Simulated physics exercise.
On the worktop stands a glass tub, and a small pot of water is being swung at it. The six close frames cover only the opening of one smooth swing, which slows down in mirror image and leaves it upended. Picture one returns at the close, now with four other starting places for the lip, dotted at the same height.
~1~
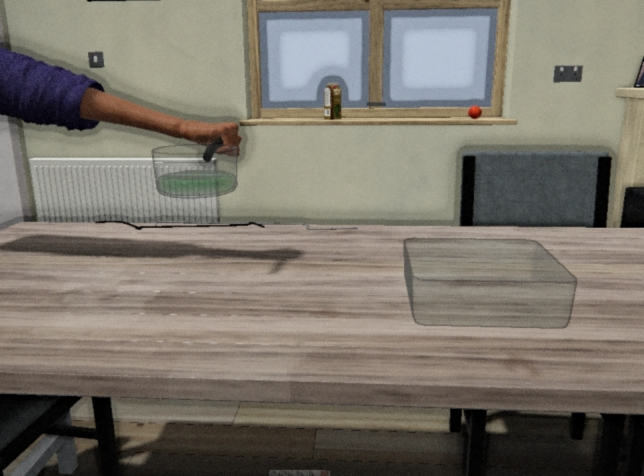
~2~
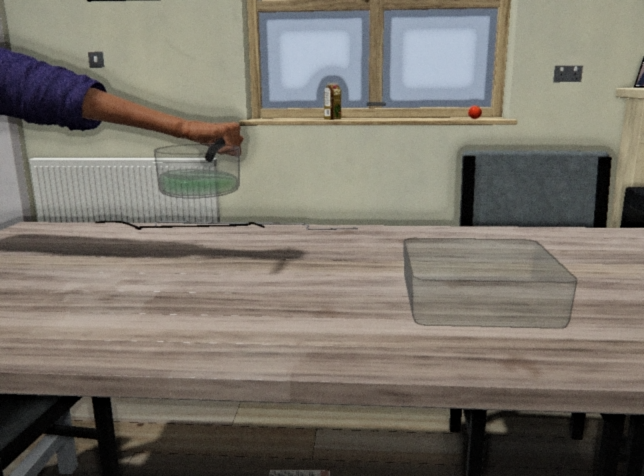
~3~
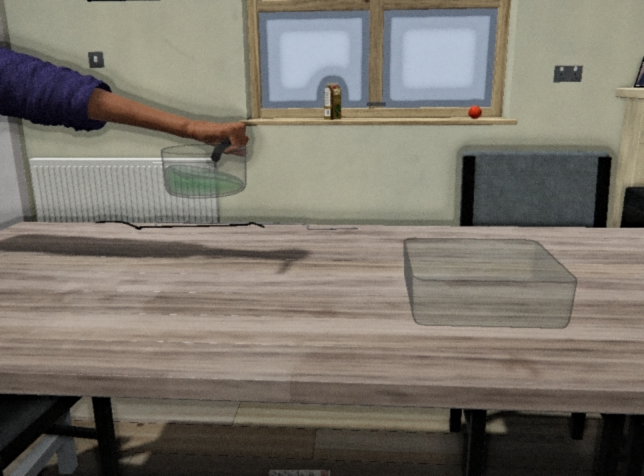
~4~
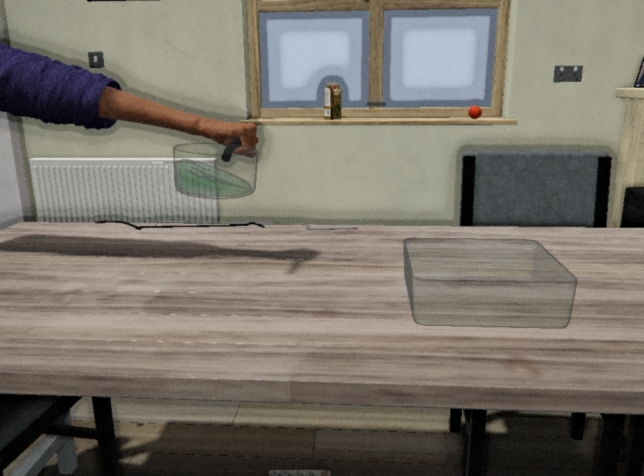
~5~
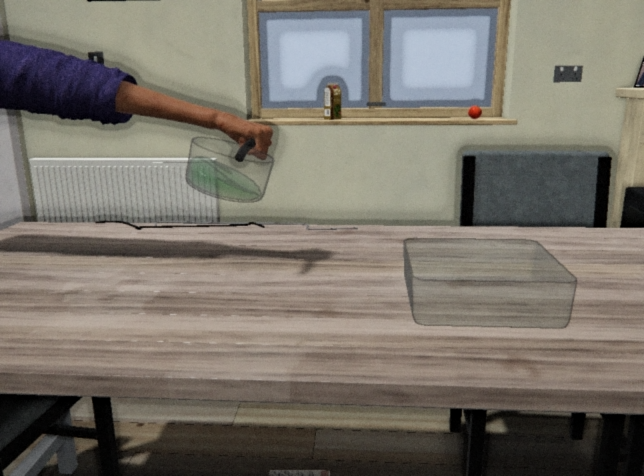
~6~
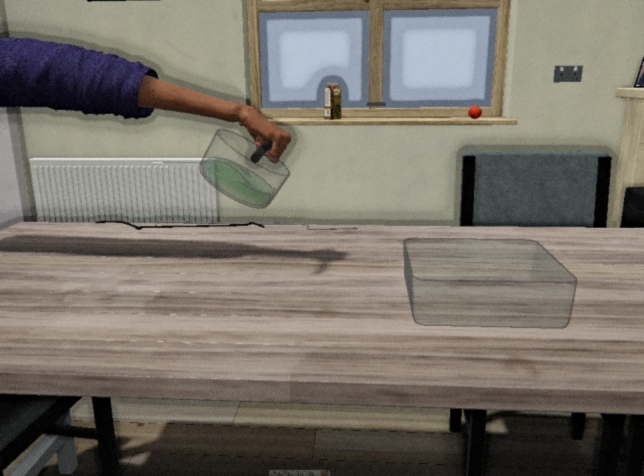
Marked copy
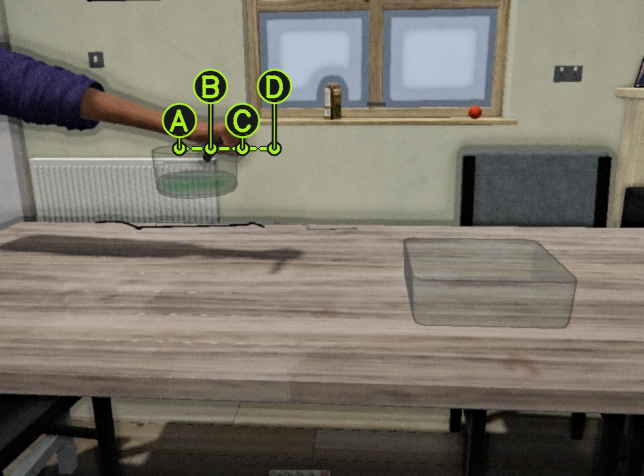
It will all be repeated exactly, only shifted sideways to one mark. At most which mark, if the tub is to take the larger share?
Place D just does it.
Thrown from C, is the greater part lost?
Yes, it does.
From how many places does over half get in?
One.
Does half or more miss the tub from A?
Yes.
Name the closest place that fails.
That is place C.
In lime, A at (179, 148); B at (210, 148); C at (242, 148); D at (274, 148).
If A is chosen, about 0 % lands in the tub, 100 % falls short.
If B is chosen, about 0 % lands in the tub, 98 % falls short.
If C is chosen, about 17 % lands in the tub, 79 % falls short and 4 % goes beside or beyond.
If D is chosen, about 70 % lands in the tub, 13 % falls short and 17 % goes beside or beyond.
